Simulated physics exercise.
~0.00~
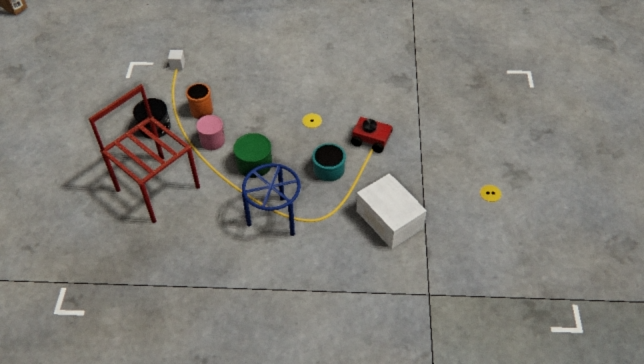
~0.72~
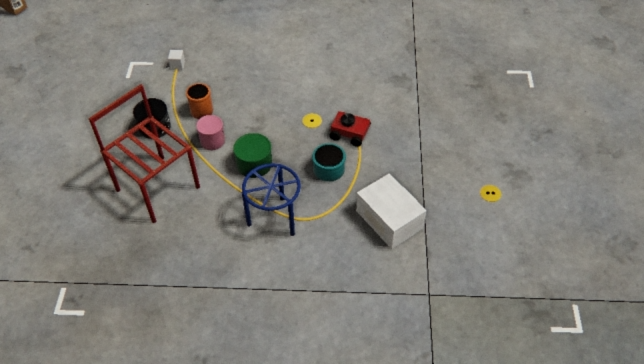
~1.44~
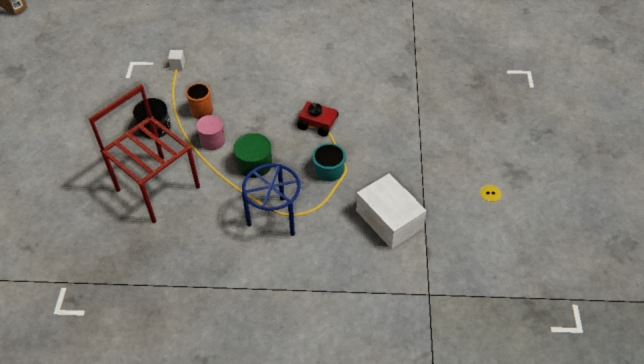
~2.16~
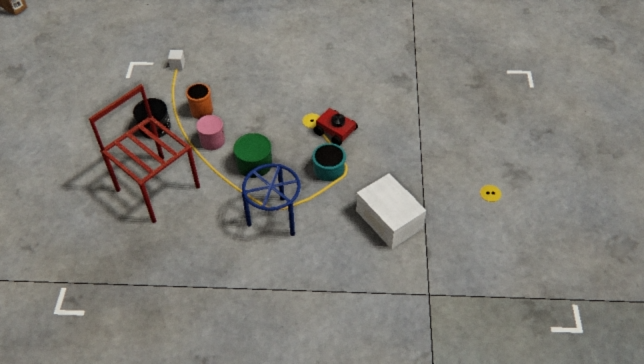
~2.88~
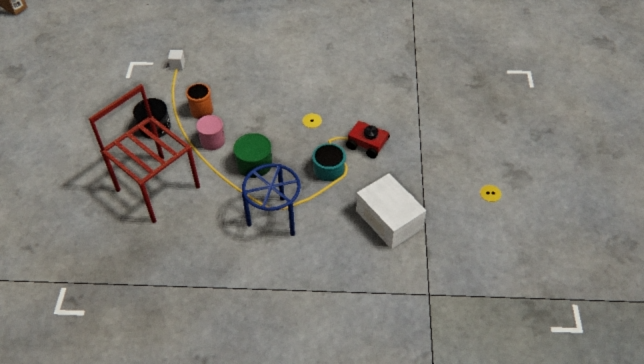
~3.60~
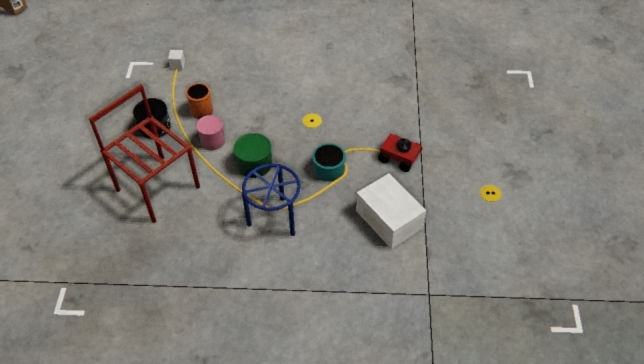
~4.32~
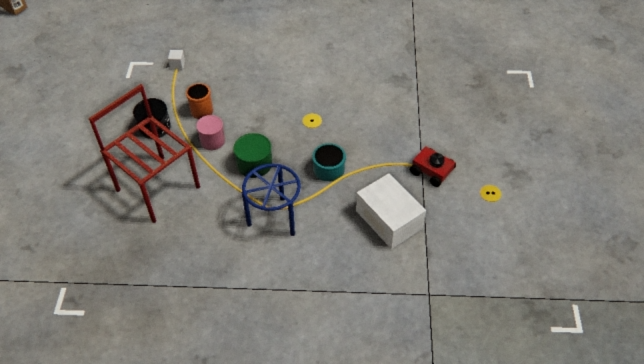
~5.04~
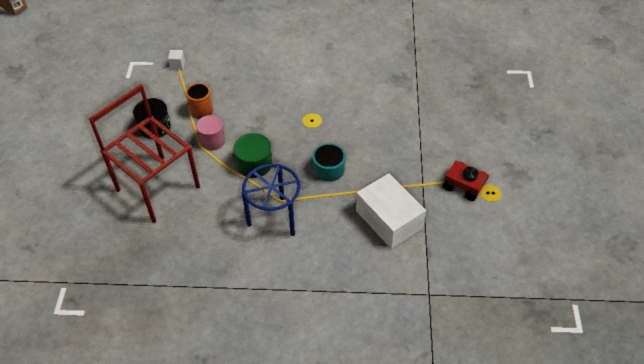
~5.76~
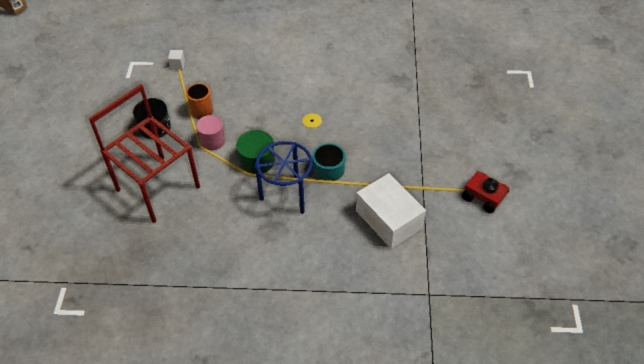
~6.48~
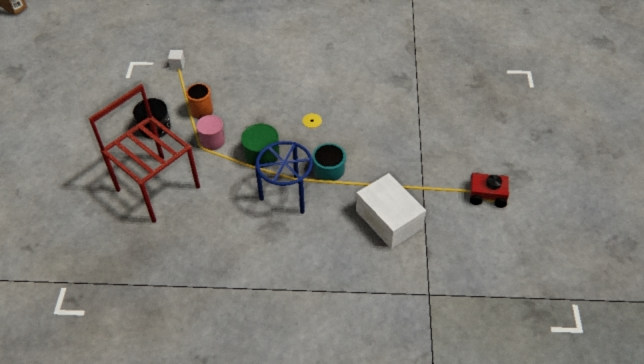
On a concrete floor, a red cart drives left, then right, its yellow lead dragging a blue stool.
